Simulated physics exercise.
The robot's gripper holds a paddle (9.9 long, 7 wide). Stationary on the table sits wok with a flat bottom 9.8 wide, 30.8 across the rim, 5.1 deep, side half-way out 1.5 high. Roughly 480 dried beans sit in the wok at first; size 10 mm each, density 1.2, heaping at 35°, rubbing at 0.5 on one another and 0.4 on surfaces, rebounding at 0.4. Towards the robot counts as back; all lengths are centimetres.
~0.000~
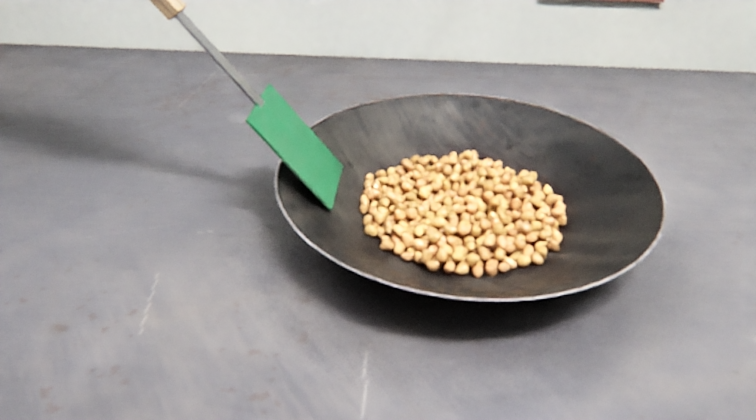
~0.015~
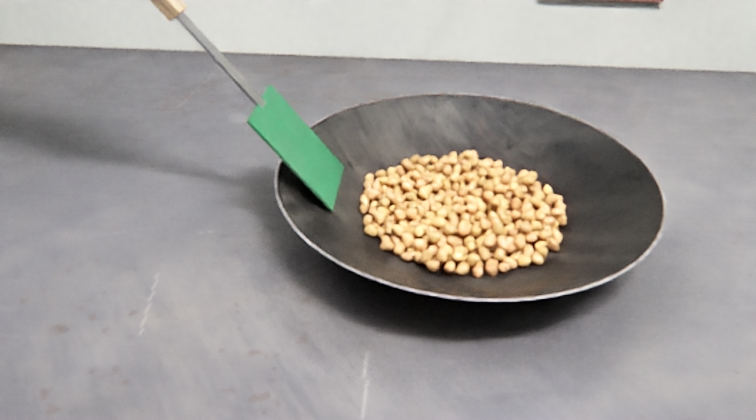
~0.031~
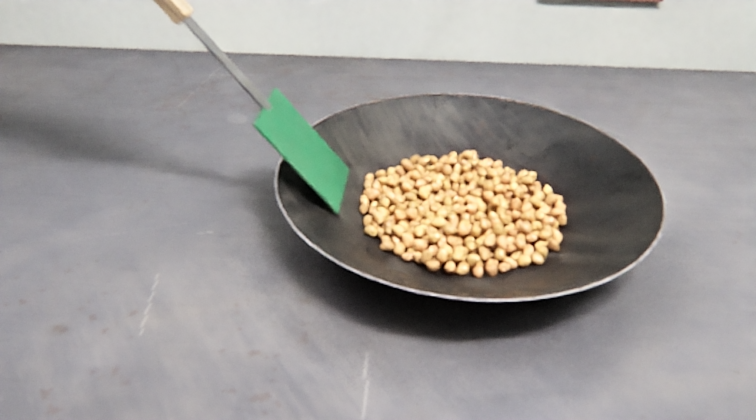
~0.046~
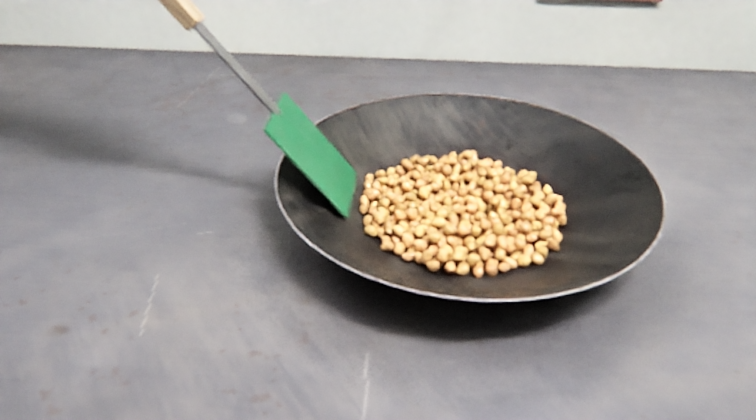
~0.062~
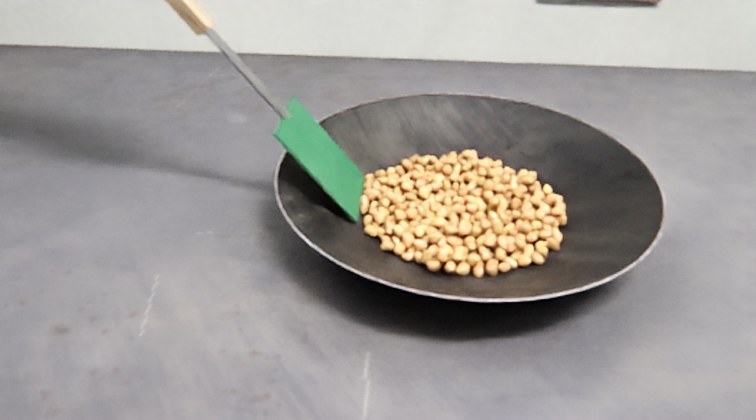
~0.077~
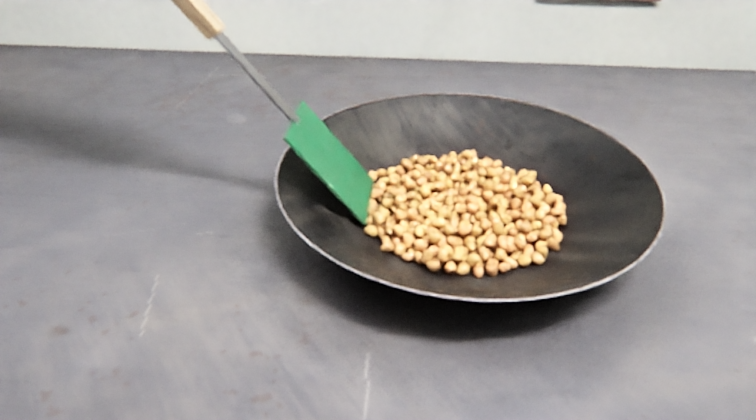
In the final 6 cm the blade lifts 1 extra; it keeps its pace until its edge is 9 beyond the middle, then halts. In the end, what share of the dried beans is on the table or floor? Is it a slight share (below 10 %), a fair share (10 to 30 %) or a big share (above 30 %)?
It is a slight share.
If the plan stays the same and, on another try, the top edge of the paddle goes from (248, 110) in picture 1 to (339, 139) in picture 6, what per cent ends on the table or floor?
Roughly 30 %.
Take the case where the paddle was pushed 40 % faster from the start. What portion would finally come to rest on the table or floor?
10 per cent, roughly.
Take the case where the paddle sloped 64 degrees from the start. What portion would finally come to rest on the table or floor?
Estimate for that slope: Some 5 per cent.
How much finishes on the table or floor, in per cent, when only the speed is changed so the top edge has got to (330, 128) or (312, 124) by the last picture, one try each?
I'd estimate close to 20 and 15 in a hundred.
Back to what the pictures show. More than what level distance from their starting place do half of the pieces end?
Some 5 cm.
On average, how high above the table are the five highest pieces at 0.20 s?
About 4 centimetres.
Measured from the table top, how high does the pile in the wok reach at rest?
Height at the end: Around 6.0 cm.
By 0.20 s, sloping 52°, highest piece 4 above the table; 477 in the wok.
By 0.33 s, sloping 52°, highest piece 6 above the table; 477 in the wok.
By 0.60 s, sloping 52°, highest piece 6 above the table; 456 in the wok, 20 on the table or floor, 1 on the blade or in flight.
By 1.65 s, sloping 52°, highest piece 6 above the table; 456 in the wok, 21 on the table or floor.
Final count, 456 in the wok, 21 on the table or floor. That is 4 % on the table or floor.
